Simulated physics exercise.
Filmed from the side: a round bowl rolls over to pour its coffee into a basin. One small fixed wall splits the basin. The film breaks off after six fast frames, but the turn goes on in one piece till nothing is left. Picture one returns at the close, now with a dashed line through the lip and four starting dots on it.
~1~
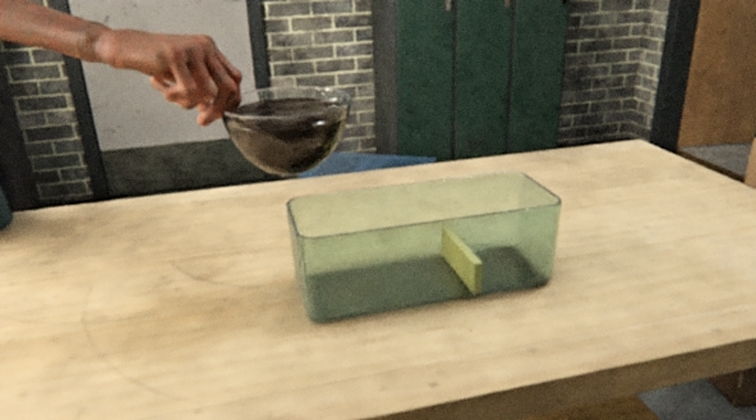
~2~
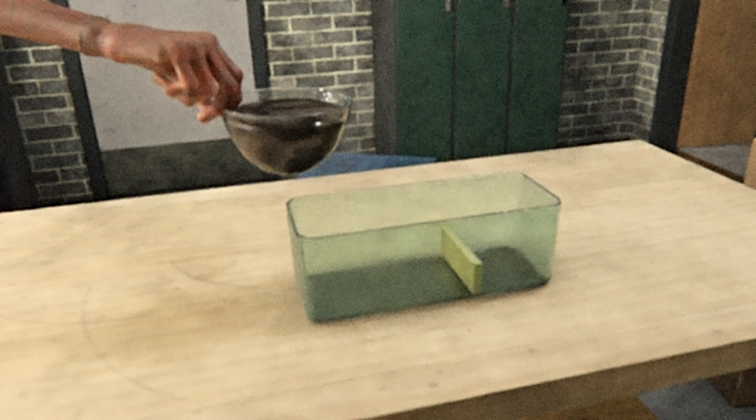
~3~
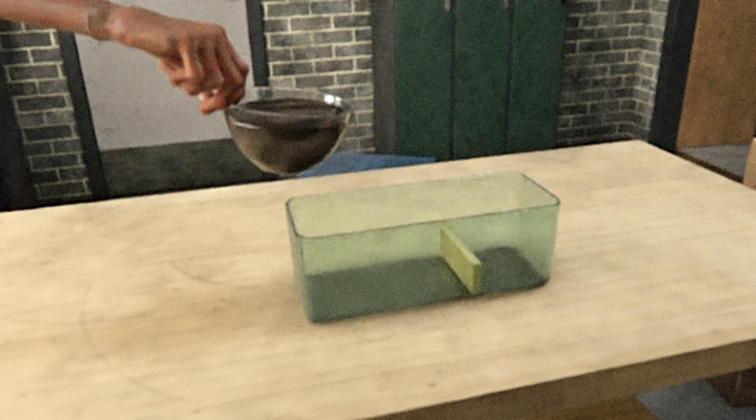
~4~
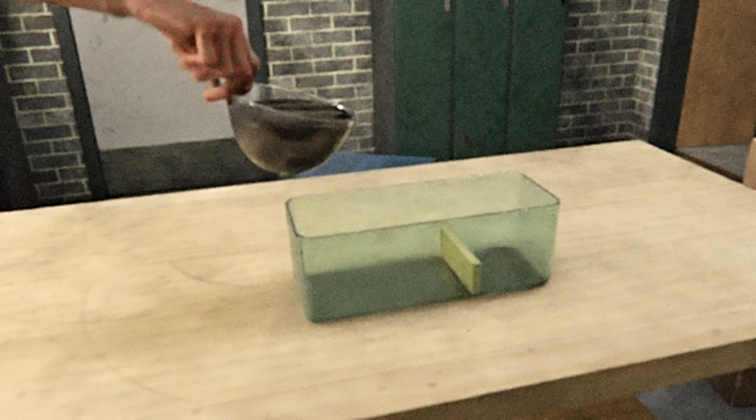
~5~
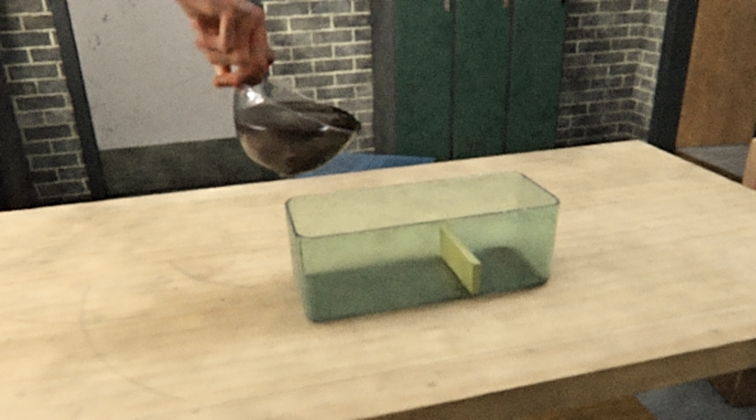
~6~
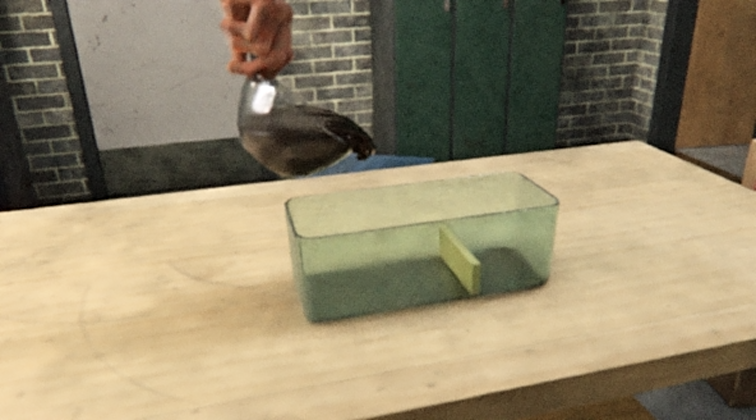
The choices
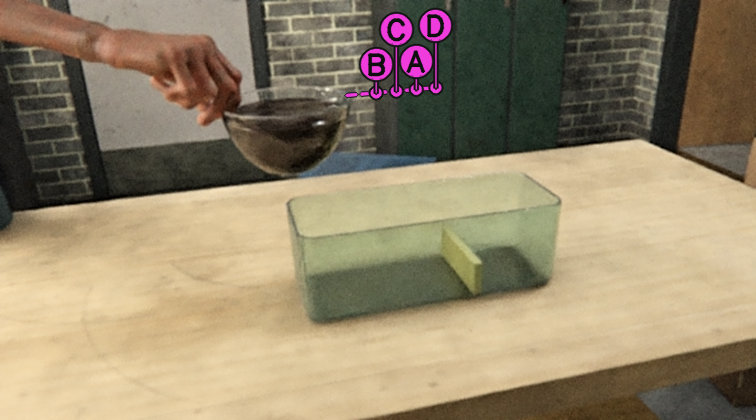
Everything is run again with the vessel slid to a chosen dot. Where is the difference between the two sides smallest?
Best: D.
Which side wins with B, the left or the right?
The left side.
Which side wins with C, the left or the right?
The left side.
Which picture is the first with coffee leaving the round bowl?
In picture 5.
On the marked copy, A at (416, 89); B at (376, 92); C at (396, 91); D at (435, 87).
If A is chosen, about 65 % ends left of the wall and 32 % right of it; 4 % is lost outside.
If B is chosen, about 82 % ends left of the wall and 15 % right of it; 3 % is lost outside.
If C is chosen, about 82 % ends left of the wall and 14 % right of it; 4 % is lost outside.
If D is chosen, about 50 % ends left of the wall and 47 % right of it; 3 % is lost outside.
